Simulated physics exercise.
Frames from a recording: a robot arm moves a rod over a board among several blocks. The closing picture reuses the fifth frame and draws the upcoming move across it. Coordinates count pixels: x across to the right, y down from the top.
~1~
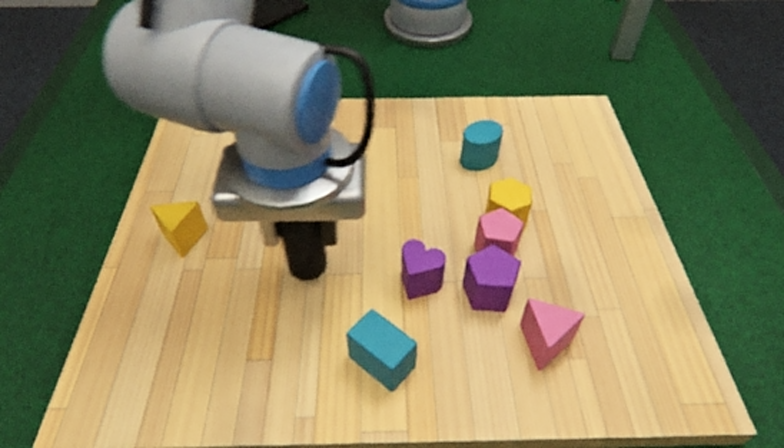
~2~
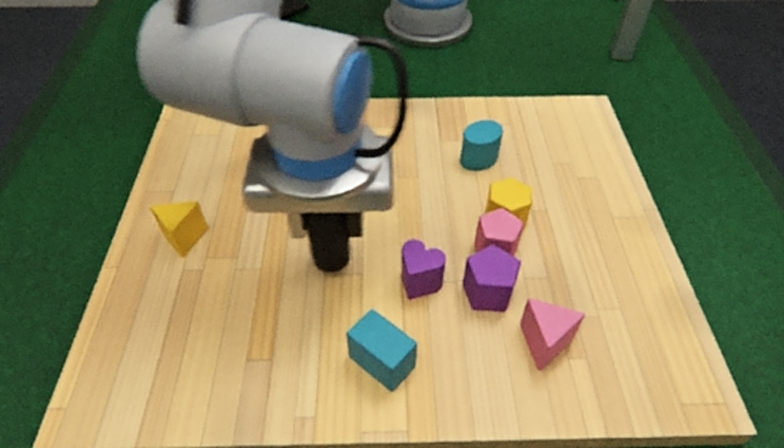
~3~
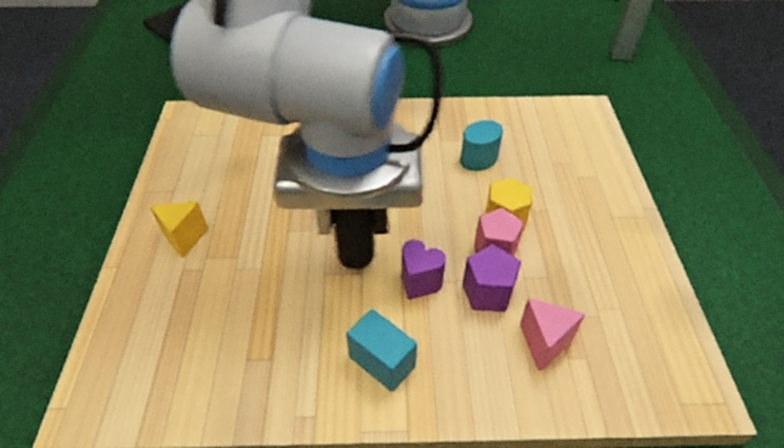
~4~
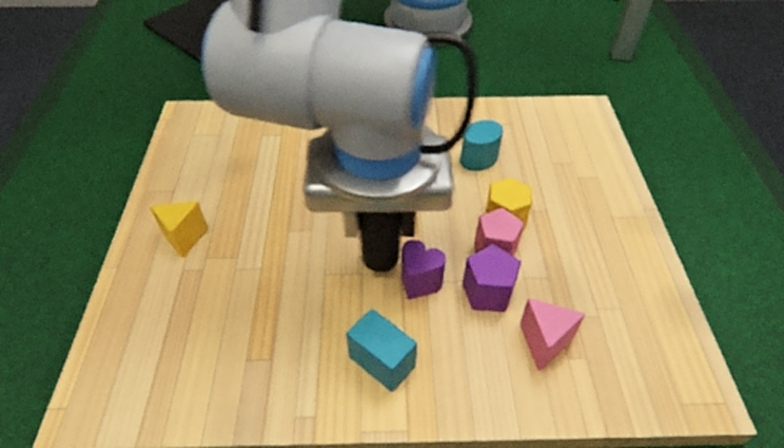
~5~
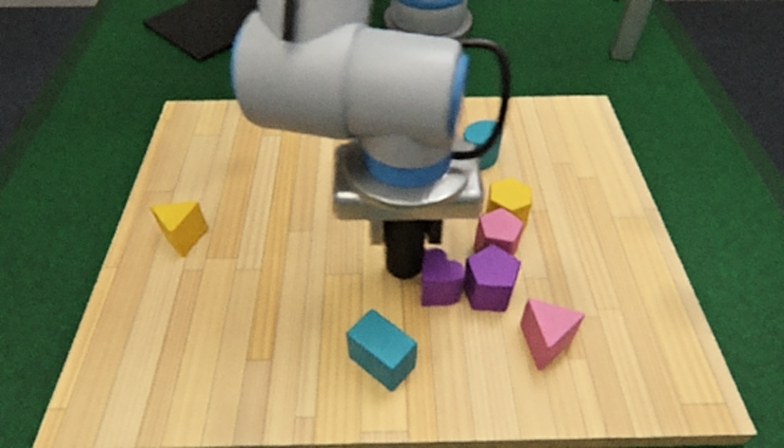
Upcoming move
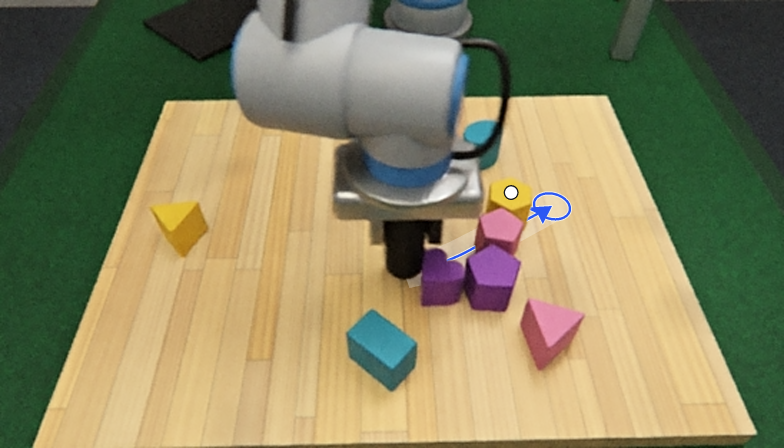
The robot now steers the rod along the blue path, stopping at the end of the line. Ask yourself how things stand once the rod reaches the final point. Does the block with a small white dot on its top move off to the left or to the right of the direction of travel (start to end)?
It slides leftward.
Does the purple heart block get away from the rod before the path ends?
Yes, that is what happens.
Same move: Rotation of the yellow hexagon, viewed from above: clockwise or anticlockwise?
From overhead, the rotation is counterclockwise.
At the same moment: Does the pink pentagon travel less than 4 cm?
No, that is not what happens.
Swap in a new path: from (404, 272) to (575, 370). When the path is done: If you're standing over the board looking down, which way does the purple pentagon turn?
From above, the turn goes anticlockwise.
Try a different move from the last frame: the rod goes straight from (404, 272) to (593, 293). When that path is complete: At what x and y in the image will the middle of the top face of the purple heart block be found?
Its top face will be centred at roughly (471, 286).
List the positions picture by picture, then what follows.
The first frame shows rod tip at (308, 266); block tops, purple heart block at (422, 256); purple pentagon at (494, 266); pink pentagon at (501, 224); yellow hexagon at (511, 193).
The second frame shows rod at (332, 258); blocks unchanged.
The third frame shows rod at (356, 255); blocks unchanged.
The fourth frame shows rod at (381, 258); blocks unchanged.
The fifth frame shows rod at (404, 265); purple heart block at (441, 266); purple pentagon at (494, 266); pink pentagon at (501, 224); yellow hexagon at (511, 193).
Path on the board, from (404, 272) over (485, 242) to (552, 206); the dot is on the yellow hexagon.
What follows on the original path. One third of the way, rod at (463, 247); purple heart block at (456, 268), turned 45° clockwise; purple pentagon at (501, 268); pink pentagon at (505, 224).
Two thirds of the way, rod at (512, 221); purple heart block at (456, 268), turned 45° clockwise; purple pentagon at (501, 268); pink pentagon at (552, 219), turned 50° clockwise; yellow hexagon at (533, 176), turned 45° anticlockwise.
At the end, rod at (554, 198); purple heart block at (456, 268), turned 45° clockwise; purple pentagon at (501, 268); pink pentagon at (555, 220), turned 60° clockwise; yellow hexagon at (550, 152), turned 110° anticlockwise.
